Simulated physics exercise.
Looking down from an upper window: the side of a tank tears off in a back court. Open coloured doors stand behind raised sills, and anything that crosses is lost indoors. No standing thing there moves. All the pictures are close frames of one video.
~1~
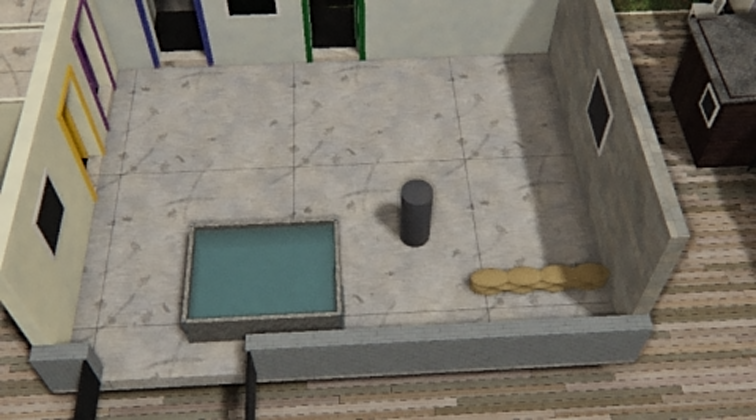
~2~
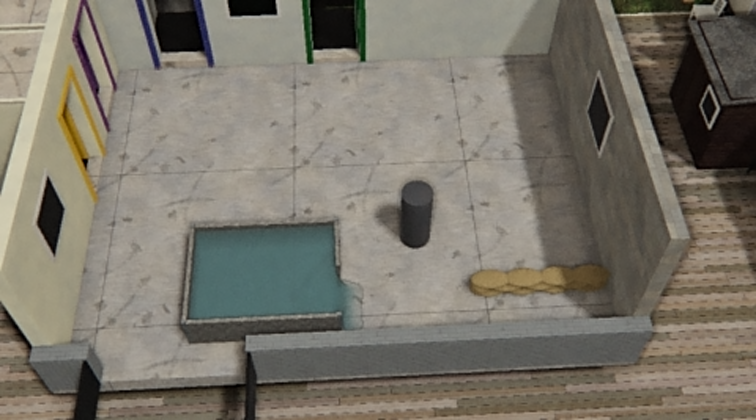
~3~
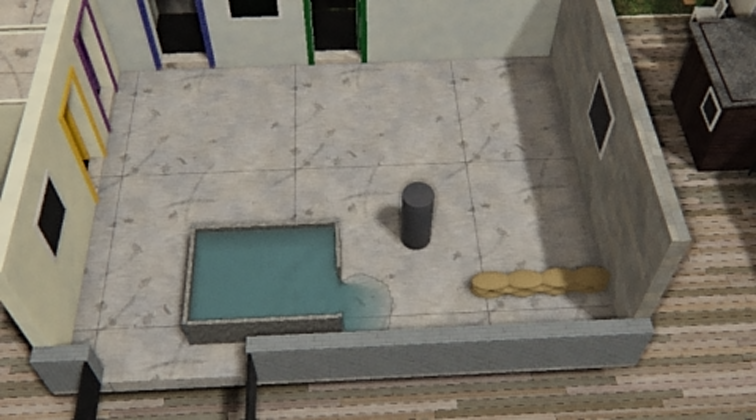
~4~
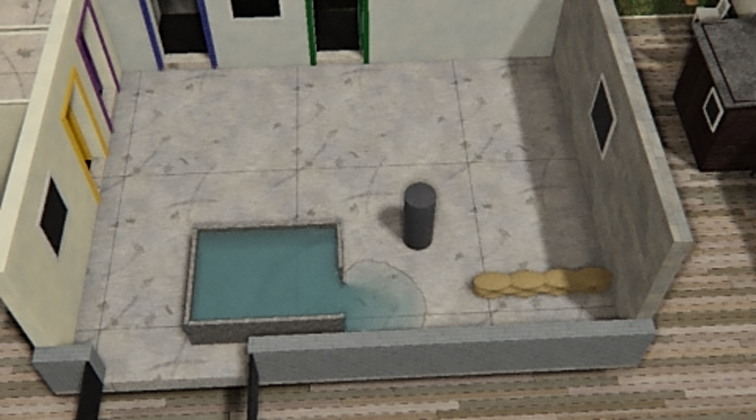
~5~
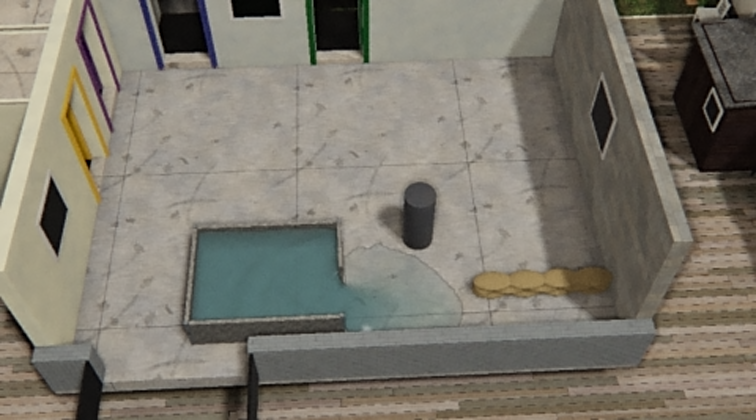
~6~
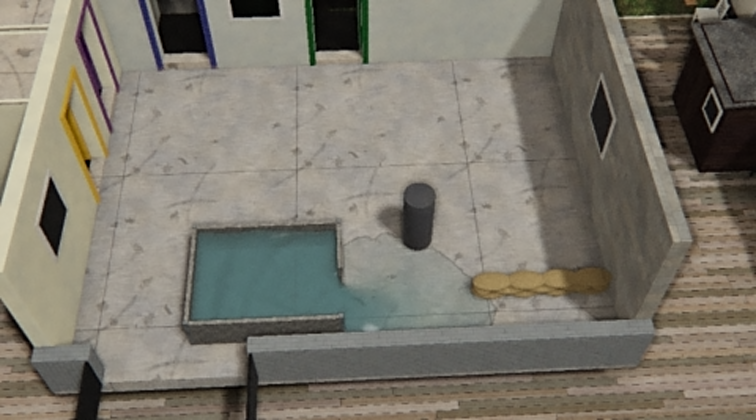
Teal water pouring from the right side of an open tank, spreading rightward across a walled courtyard floor past a dark post.
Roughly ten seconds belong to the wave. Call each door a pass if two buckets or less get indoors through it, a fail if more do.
Blue door: Pass, yellow door: Pass, purple door: Pass, green door: Pass.
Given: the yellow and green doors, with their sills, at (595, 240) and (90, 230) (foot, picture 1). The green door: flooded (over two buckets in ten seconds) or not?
My take is that the green door remains below.
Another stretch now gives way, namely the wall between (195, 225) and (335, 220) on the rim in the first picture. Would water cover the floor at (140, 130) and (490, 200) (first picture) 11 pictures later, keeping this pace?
The first spot is soaked and the second is spared.
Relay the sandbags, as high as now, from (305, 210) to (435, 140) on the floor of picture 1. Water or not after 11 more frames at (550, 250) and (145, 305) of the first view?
Taking them as asked, I'd say drenched and then spared.
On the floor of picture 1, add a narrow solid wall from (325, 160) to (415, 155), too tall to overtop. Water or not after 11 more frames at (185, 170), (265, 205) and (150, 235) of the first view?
Results in order: Bone-dry / bone-dry / bone-dry.
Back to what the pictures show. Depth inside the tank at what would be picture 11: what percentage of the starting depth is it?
Some 76 per cent.
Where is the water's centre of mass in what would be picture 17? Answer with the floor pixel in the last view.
I reckon somewhere around (354, 297).
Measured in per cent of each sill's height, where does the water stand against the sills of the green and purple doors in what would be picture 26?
First 0 percent, then 0 percent.
A moment on, water covers 15 % of the floor; the blue door not reached, the yellow door not reached, the purple door not reached, the green door not reached.
Next, water covers 20 % of the floor; the blue door not reached, the yellow door not reached, the purple door not reached, the green door not reached.
Then, water covers 25 % of the floor; the blue door not reached, the yellow door not reached, the purple door not reached, the green door not reached.
Later, water covers 35 % of the floor; the blue door not reached, the yellow door not reached, the purple door not reached, the green door not reached.
In the end, water covers 65 % of the floor; the blue door not reached, the yellow door not reached, the purple door not reached, the green door wet at the sill, nothing in.
